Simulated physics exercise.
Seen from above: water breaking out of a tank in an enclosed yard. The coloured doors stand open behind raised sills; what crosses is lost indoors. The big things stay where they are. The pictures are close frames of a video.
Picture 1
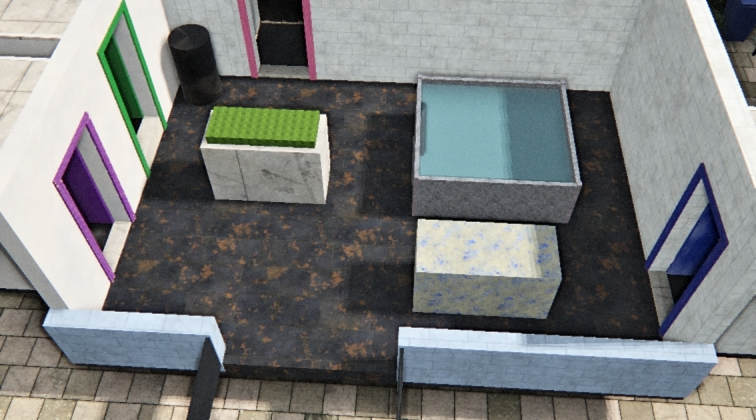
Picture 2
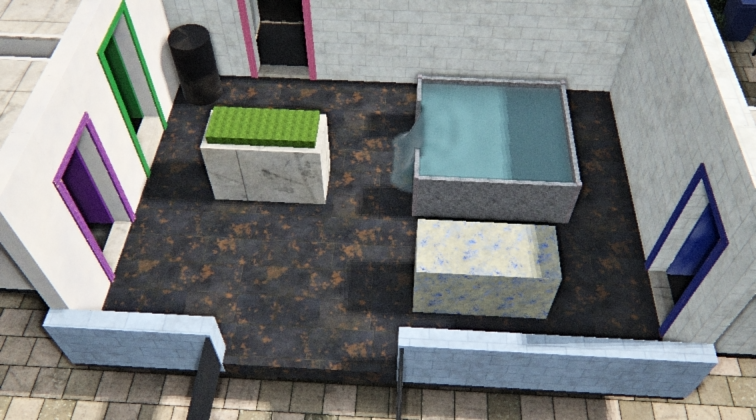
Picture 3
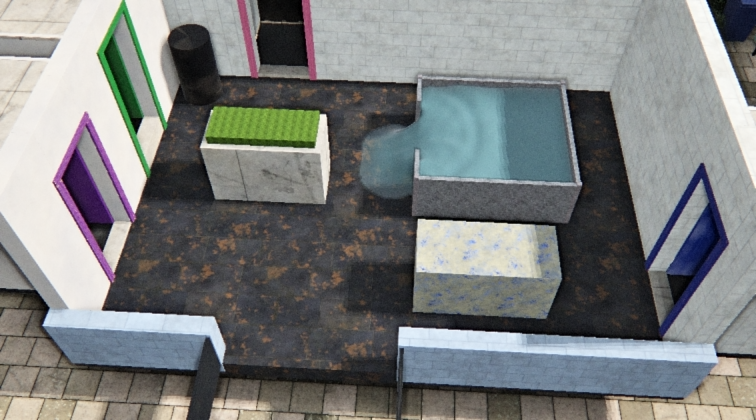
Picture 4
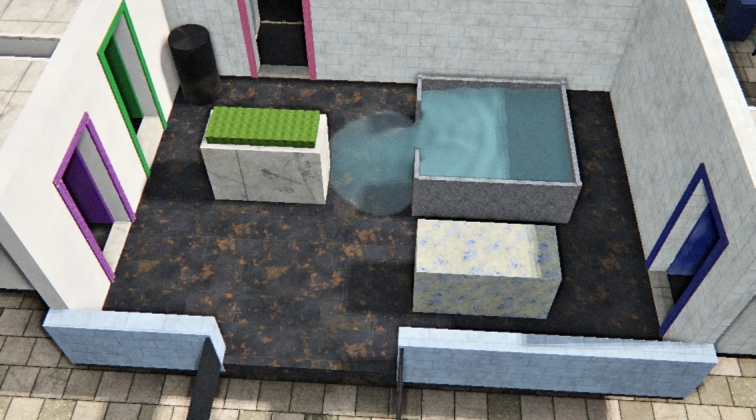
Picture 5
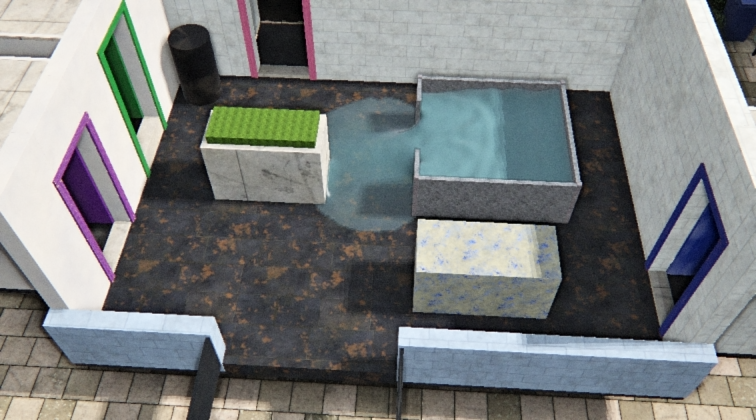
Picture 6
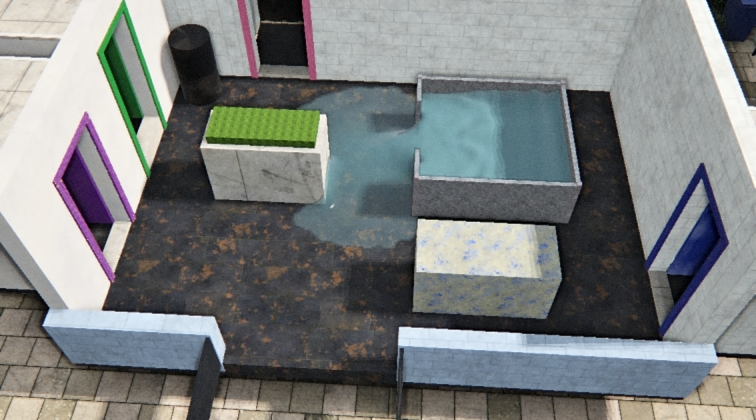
Water burst out of the left side of a stone tank in a walled yard, spread across the dark floor to the grass-topped block, then fanned out around it toward the back and front.
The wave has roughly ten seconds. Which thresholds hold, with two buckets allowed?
One by one: The blue door holds within the limit; the green door holds within the limit; the purple door floods; the pink door floods.
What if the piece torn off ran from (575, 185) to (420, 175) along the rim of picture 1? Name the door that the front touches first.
I say the one in blue.
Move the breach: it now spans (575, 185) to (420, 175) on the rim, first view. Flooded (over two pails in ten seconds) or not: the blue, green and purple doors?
Then: The blue door takes more; the green door takes less; the purple door floods.
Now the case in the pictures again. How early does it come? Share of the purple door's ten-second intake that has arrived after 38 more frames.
Some 20 per cent.
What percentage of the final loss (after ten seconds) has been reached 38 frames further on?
Close to 60 %.
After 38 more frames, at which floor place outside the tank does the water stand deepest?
I would point to (192, 83).
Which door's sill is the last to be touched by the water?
I say the blue door.
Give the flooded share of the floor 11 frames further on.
Near 50 in a hundred.
A moment on, water covers 35 % of the floor; the blue door not reached, the green door wet at the sill, nothing in, the purple door not reached, the pink door wet at the sill, nothing in.
Next, water covers 50 % of the floor; the blue door not reached, the green door wet at the sill, nothing in, the purple door wet at the sill, nothing in, the pink door under two buckets in.
Then, water covers 60 % of the floor; the blue door not reached, the green door wet at the sill, nothing in, the purple door wet at the sill, nothing in, the pink door over two buckets in.
Later, water covers 70 % of the floor; the blue door not reached, the green door wet at the sill, nothing in, the purple door under two buckets in, the pink door far over two buckets in.
In the end, water covers 85 % of the floor; the blue door under two buckets in, the green door wet at the sill, nothing in, the purple door over two buckets in, the pink door far over two buckets in.
